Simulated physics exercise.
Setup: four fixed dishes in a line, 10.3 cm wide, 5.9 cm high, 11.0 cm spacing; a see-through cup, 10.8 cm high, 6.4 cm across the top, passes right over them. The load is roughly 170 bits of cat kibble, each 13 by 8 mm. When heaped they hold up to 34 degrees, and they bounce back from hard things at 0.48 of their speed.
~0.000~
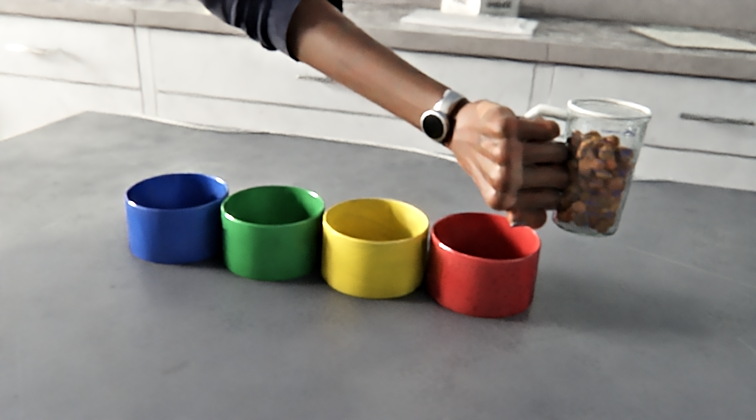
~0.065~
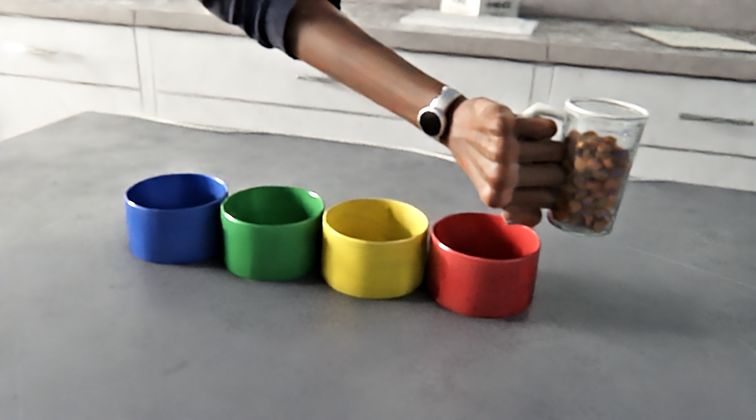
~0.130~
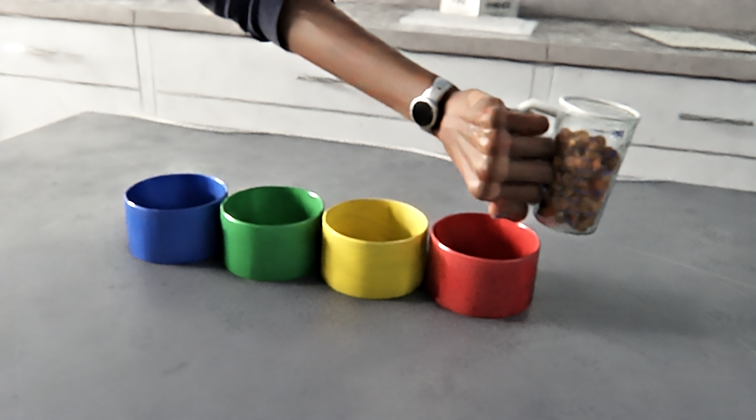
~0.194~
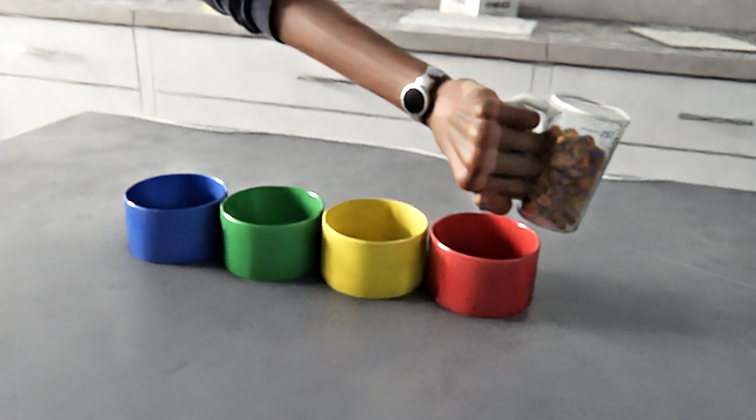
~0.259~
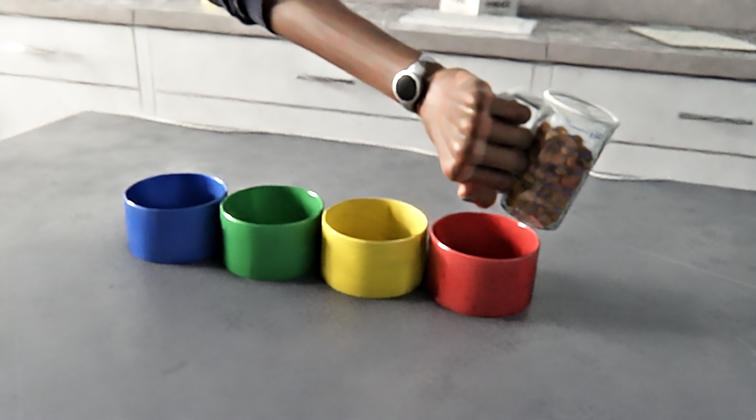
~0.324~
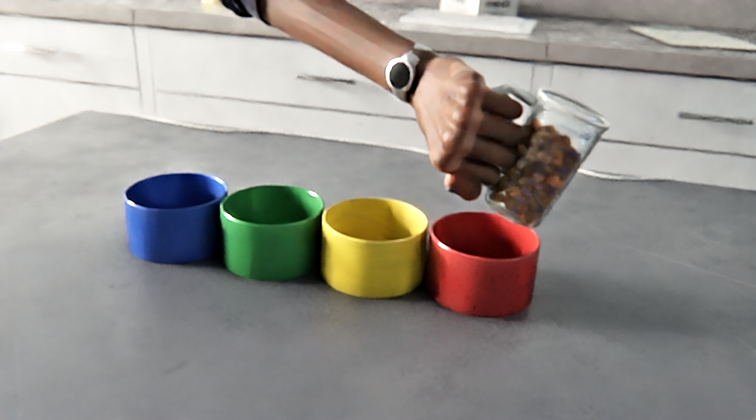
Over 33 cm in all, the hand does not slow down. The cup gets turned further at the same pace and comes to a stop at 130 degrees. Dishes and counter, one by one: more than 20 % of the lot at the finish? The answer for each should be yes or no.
Red dish - no, blue dish - no, green dish - yes, yellow dish - yes, counter - no.
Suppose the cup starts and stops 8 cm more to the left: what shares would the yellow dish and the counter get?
Shares in that case - yellow 0 / counter 10.
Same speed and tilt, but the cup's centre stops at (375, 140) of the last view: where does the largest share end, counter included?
The largest share goes to yellow.
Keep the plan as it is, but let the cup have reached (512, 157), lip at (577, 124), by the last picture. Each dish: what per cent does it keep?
The red dish keeps 0, the blue one 0, the green one 100 and the yellow one 0.
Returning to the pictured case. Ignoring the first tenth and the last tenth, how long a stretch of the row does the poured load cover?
13 cm, roughly.
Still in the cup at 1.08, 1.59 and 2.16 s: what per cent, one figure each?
In order, near 100 %, 90 % and 0 %.
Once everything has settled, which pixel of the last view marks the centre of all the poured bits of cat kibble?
Near (305, 250).
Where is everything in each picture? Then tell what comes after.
Cup at (596, 168), tilt 0 degrees, lip at (649, 112), moved 0.0 cm; middle of the pieces at (597, 178); red dish at (486, 235); yellow dish at (376, 219); green dish at (274, 205); blue dish at (178, 191), in the first picture.
Cup at (592, 167), tilt 1 degrees, lip at (646, 113), moved 0.3 cm; middle of the pieces at (593, 178), in the second picture.
Cup at (581, 166), tilt 5 degrees, lip at (638, 115), moved 1.2 cm; middle of the pieces at (581, 177), in the third picture.
Cup at (568, 164), tilt 10 degrees, lip at (628, 118), moved 2.4 cm; middle of the pieces at (567, 175), in the fourth picture.
Cup at (555, 162), tilt 15 degrees, lip at (618, 121), moved 3.5 cm; middle of the pieces at (553, 173), in the fifth picture.
Cup at (542, 161), tilt 20 degrees, lip at (607, 124), moved 4.6 cm; middle of the pieces at (539, 171); red dish at (485, 234); yellow dish at (375, 219); green dish at (273, 204); blue dish at (177, 190). Its pace works out near 75 degrees a second; the hand travels 18 cm a second, in the sixth picture.
Then, at 1.08 s, tilt 77 degrees; cup holds 100 %.
After 1.59 s, tilt 116 degrees; cup holds 90 %, yellow 10 %.
After 2.16 s, tilt 130 degrees; cup holds 0 %, green 55 %, yellow 35 %.
At rest (2.7 s), red 0 %, blue 0 %, green 55 %, yellow 35 %, counter 10 %.
